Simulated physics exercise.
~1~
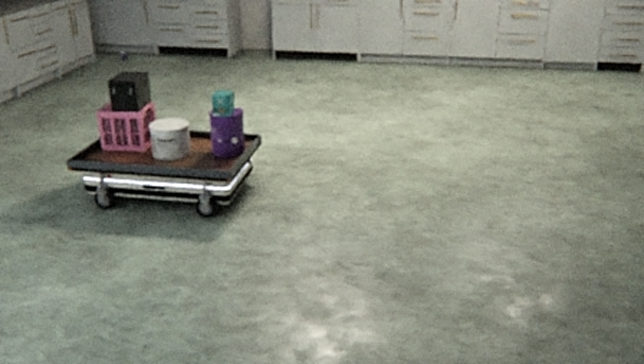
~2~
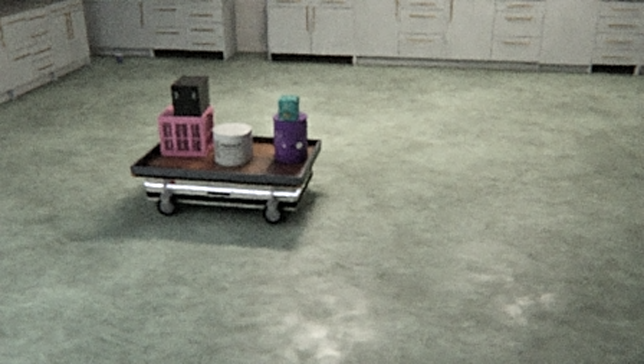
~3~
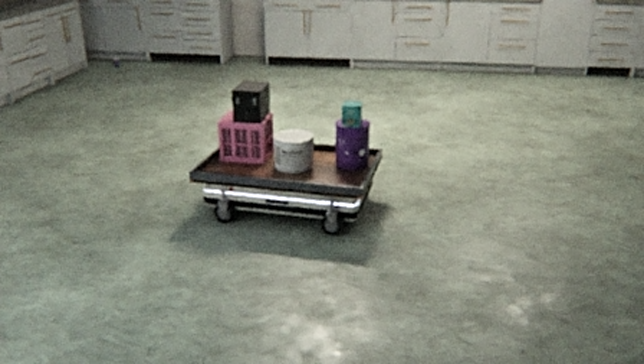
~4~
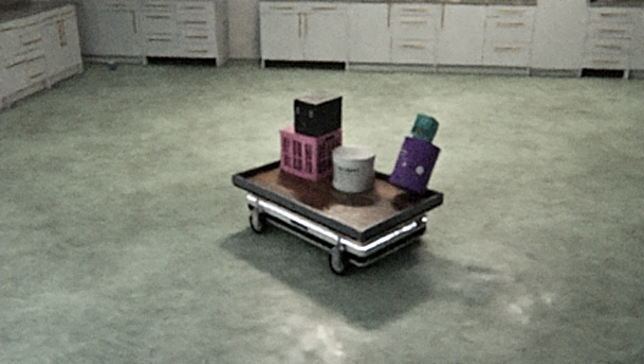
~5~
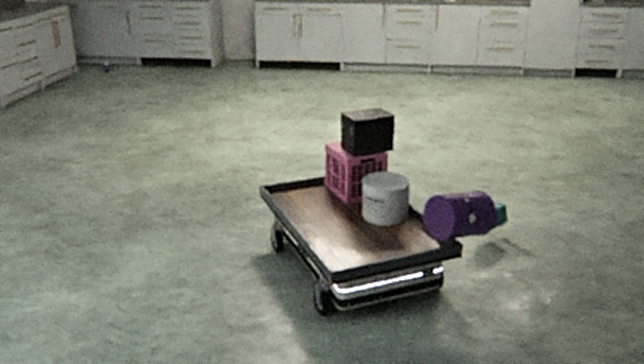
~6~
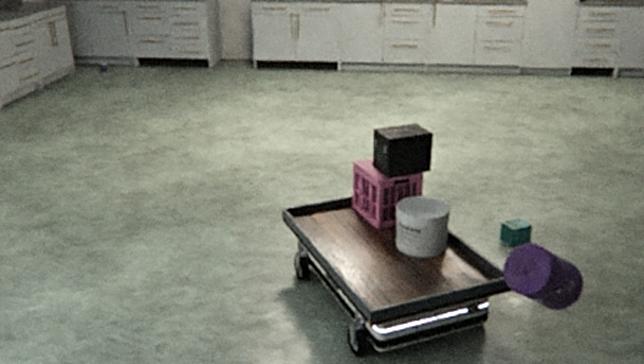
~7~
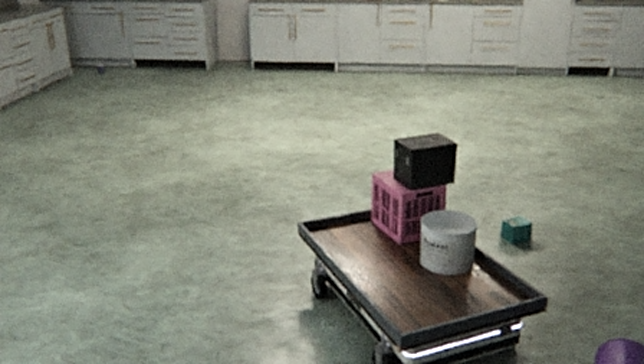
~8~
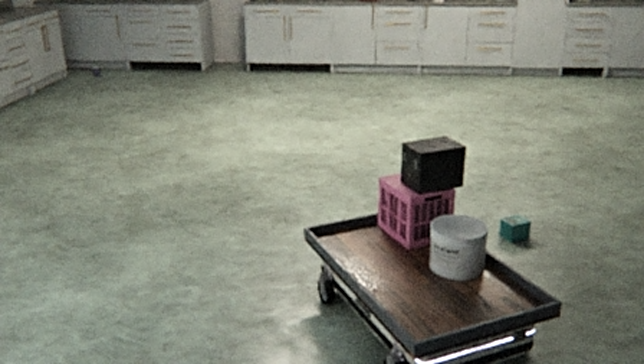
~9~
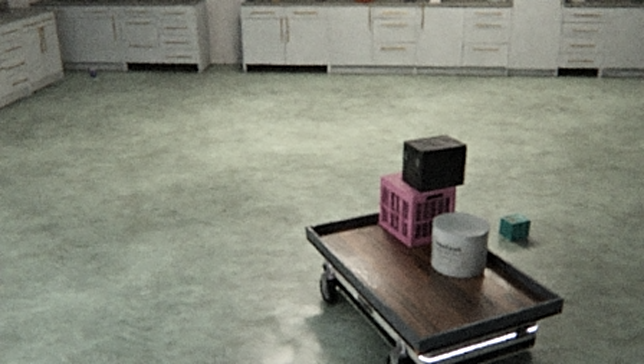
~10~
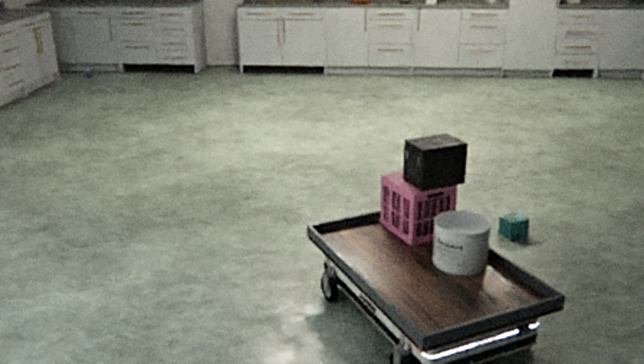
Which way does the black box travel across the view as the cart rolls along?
The black box travels to the right, riding on top of the pink crate.
